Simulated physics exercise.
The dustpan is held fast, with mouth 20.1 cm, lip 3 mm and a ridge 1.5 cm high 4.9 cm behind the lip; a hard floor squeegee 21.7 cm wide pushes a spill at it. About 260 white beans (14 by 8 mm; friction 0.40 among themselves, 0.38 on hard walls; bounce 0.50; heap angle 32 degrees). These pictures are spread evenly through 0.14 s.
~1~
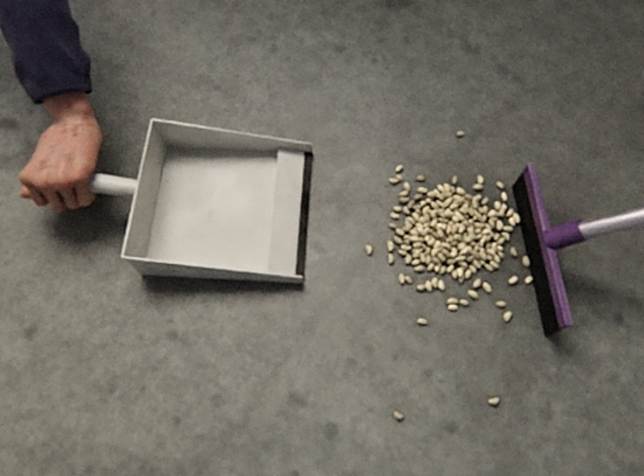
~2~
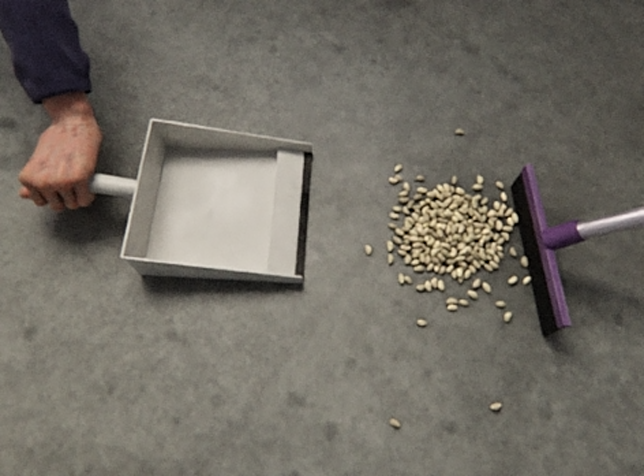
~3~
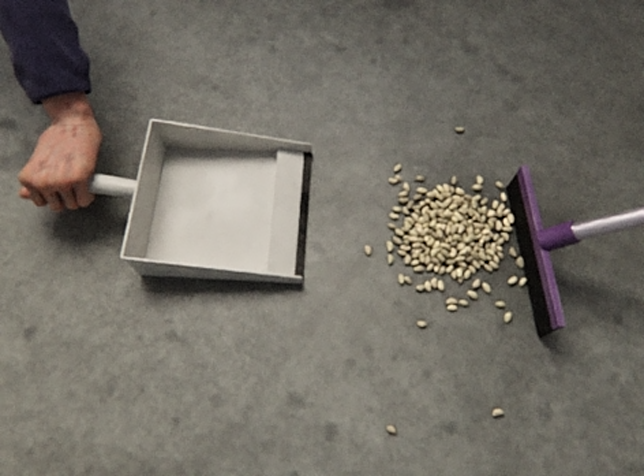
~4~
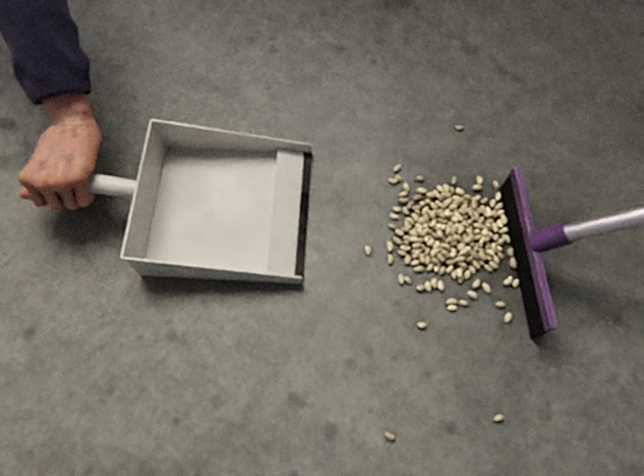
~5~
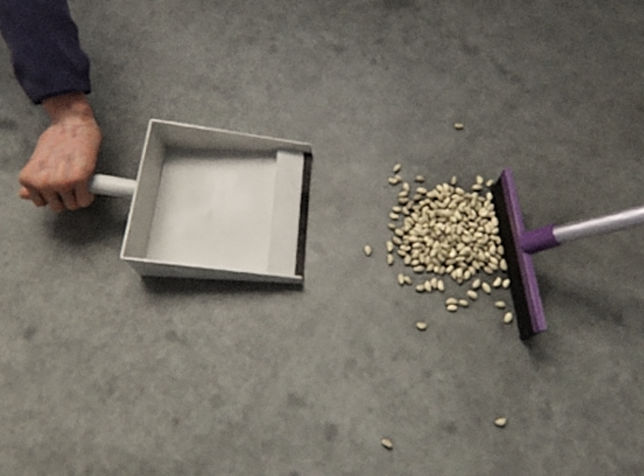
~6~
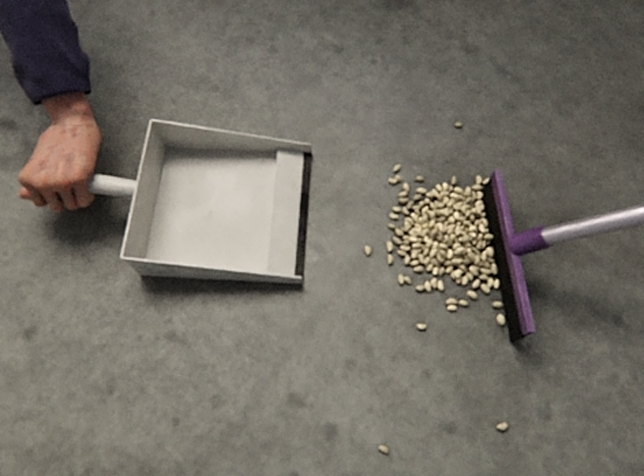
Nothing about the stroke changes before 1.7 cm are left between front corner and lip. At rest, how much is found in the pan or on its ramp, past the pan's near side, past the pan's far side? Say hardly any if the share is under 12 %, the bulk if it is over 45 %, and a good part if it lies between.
In the end pan: A solid amount, near side: A solid amount, far side: A sprinkling.
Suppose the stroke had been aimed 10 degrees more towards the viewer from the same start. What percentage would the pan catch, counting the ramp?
The pan, ramp included, would get around 10 per cent.
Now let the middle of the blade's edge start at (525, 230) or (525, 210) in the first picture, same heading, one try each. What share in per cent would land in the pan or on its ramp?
Roughly 30 % and 35 %.
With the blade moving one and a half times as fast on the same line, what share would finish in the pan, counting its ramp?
It would be around 30 per cent.
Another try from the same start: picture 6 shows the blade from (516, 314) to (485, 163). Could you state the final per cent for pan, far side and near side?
You'd see pan at 40, far at 5 and near at 20.
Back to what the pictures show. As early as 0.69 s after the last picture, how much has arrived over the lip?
I'd put it near 25 per cent at that point.
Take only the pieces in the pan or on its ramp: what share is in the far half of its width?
Roughly 10 percent.
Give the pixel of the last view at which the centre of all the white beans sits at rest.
Look around (306, 247) in the last picture.
Then, 0.24 s after the last picture, middle of the blade 15 cm from the lip; 0 % over the lip, far side 0 %, near side 15 %.
Then, 0.40 s after the last picture, middle of the blade 7 cm from the lip; 0 % over the lip, far side 5 %, near side 20 %.
Then, 0.69 s after the last picture, middle of the blade 3 cm from the lip; 25 % over the lip, far side 5 %, near side 30 %.
In the end, pan 25 %, near side 30 %, far side 5 %, in front of the lip or behind the blade 40 %.
